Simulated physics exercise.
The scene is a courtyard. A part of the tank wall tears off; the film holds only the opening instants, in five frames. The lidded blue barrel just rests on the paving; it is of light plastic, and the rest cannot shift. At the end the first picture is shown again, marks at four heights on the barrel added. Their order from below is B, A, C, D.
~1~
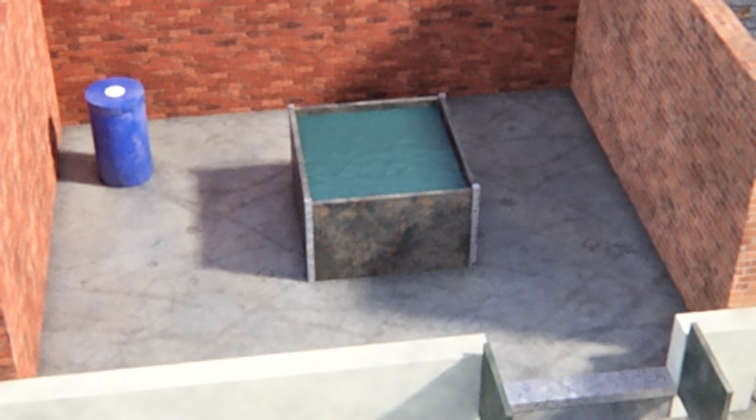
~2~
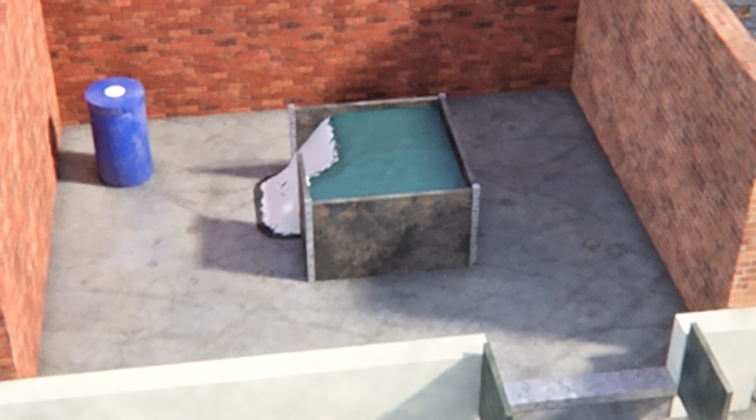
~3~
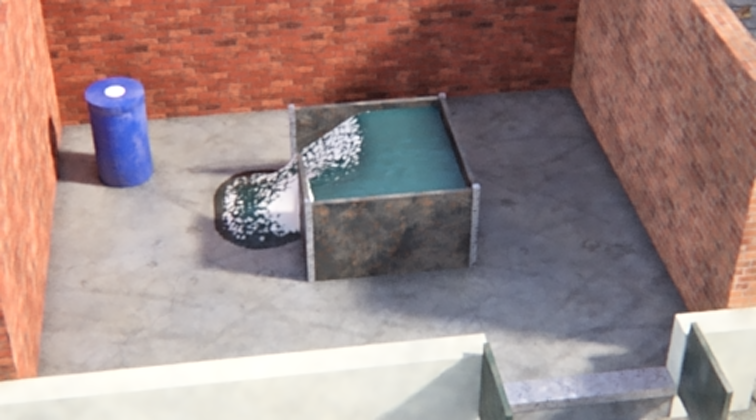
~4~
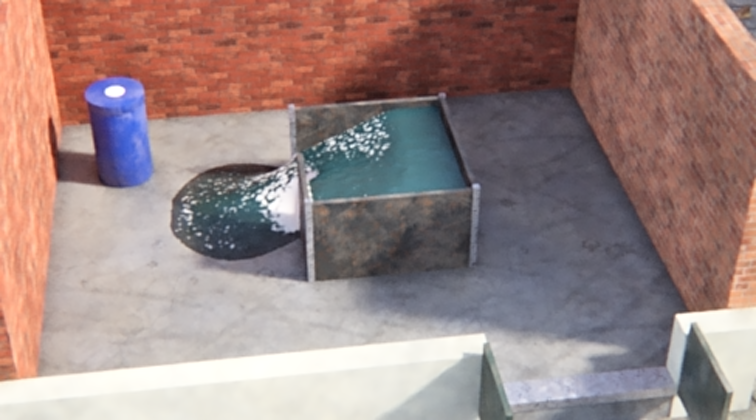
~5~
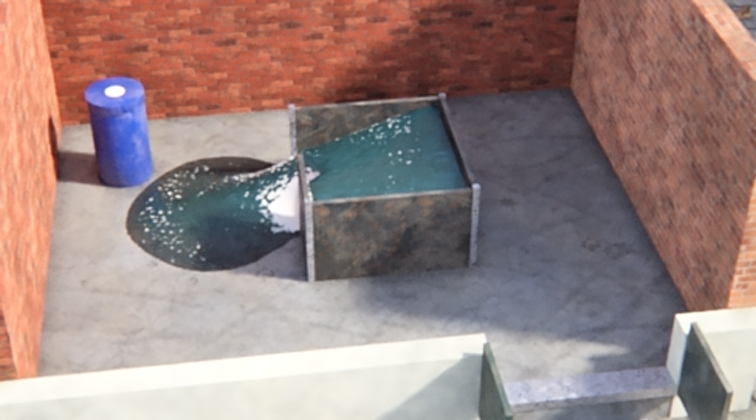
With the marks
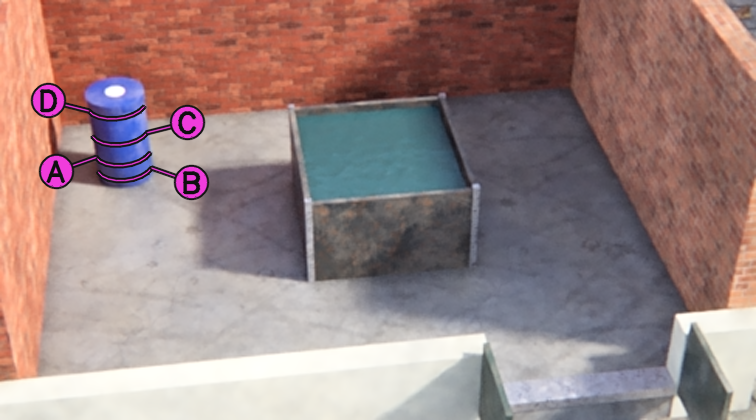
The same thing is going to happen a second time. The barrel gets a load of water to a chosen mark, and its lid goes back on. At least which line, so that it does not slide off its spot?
That is line C.
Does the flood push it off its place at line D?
No.
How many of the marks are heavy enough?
Two of the four.
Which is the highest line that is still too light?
The answer is A.
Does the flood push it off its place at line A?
Yes, that goes wrong.
In magenta, A at (122, 165); B at (124, 180); C at (119, 144); D at (116, 118); from the bottom up B, A, C, D.
With A, it is pushed about half its own width away.
With B, it is pushed about 5 times its own width away.
With C, it does not move.
With D, it does not move.
